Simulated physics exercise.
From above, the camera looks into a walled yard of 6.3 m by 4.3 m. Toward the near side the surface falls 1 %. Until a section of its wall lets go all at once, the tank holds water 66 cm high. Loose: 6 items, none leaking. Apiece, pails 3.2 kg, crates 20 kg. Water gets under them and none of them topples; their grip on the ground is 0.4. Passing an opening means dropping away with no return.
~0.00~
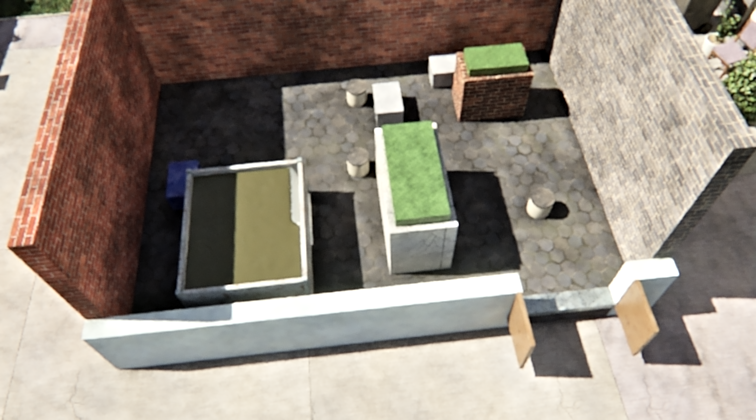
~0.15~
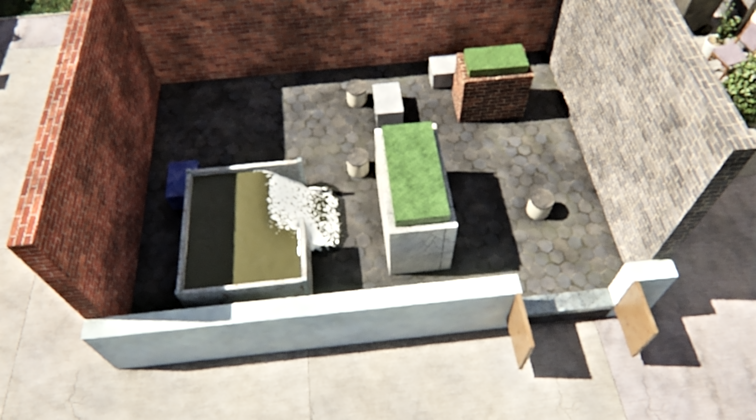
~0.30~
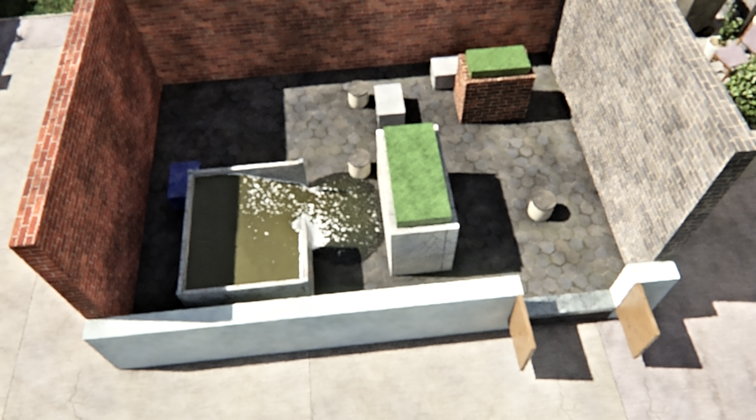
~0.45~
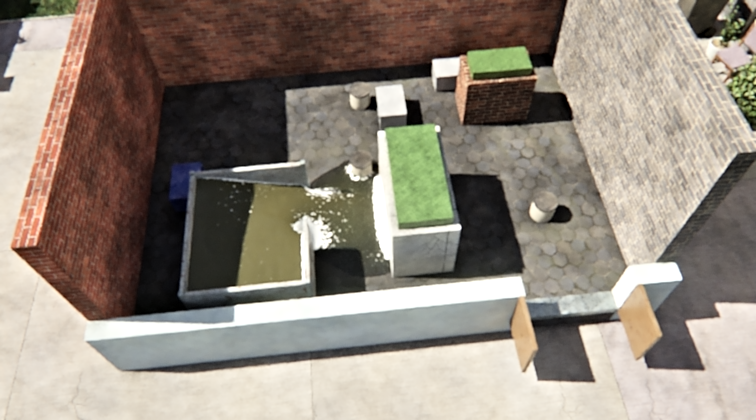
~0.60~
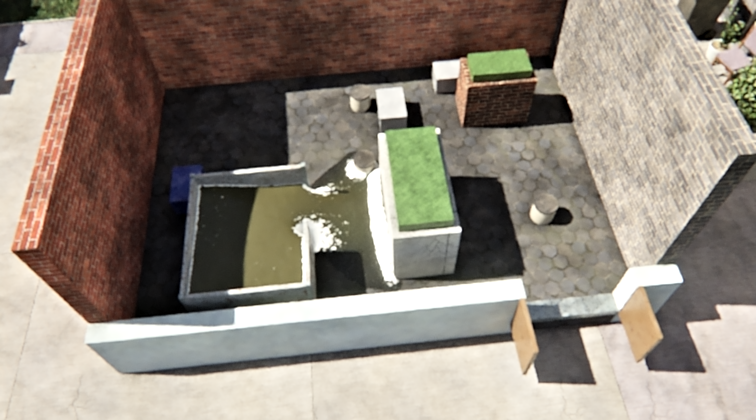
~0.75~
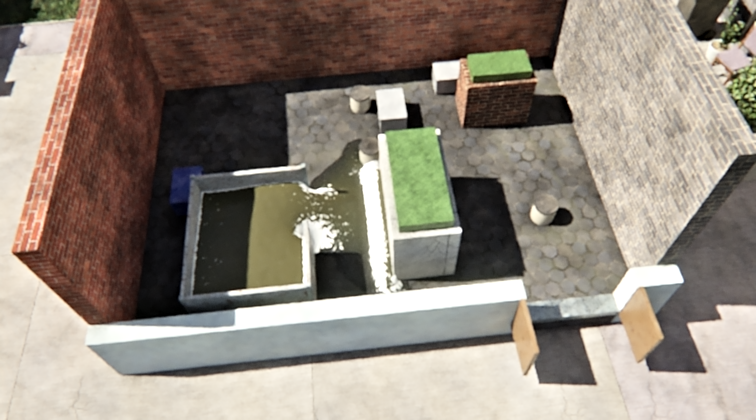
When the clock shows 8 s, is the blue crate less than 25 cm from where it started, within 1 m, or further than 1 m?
It is less than 25 cm from where it started.
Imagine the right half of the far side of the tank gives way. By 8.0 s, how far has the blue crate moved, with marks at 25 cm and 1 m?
In that case the blue crate travels far.
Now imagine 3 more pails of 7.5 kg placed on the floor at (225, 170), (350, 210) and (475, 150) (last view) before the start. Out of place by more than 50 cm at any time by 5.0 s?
First within, then beyond, then within.
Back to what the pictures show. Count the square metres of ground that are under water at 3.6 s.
Somewhere around 22 m2, roughly.
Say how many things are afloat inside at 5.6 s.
The number is 3.
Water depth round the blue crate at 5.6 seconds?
Depth: About 5 cm.
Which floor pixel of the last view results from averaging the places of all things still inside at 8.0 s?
They're centred close to (428, 153).
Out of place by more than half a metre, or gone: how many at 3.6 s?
I get 4.
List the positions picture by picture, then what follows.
The first frame shows the blue crate at (182, 178) rests on the ground; 2.3 m2 under water; 0 of 6 have shifted.
The second frame shows the blue crate at (182, 178) rests on the ground; 2.8 m2 under water; 0 of 6 have shifted.
The third frame shows the blue crate at (184, 179), on the bottom; water covers 3.6 m2; 0 of 6 have shifted.
The fourth frame shows the blue crate at (185, 180) rests on the ground; water covers 4.0 m2; 0 of 6 have shifted.
The fifth frame shows the blue crate at (186, 183) rests on the ground; water covers 4.3 m2; 1 of 6 have shifted.
The sixth frame shows the blue crate at (186, 184) rests on the ground; 4.7 m2 under water; 1 of 6 have shifted.
After 1.6 s the blue crate is near (186, 184), 0.0 m from its start, aground; 0 of 6 are out; 1 afloat.
After 3.6 s the blue crate is near (186, 184), 0.0 m from its start, aground; 0 of 6 are out; 2 afloat.
After 5.6 s the blue crate is near (186, 184), 0.0 m from its start, aground; 0 of 6 are out; 3 afloat.
After 8.0 s the blue crate is near (190, 183), 0.1 m from its start, aground; 0 of 6 are out; 4 afloat.
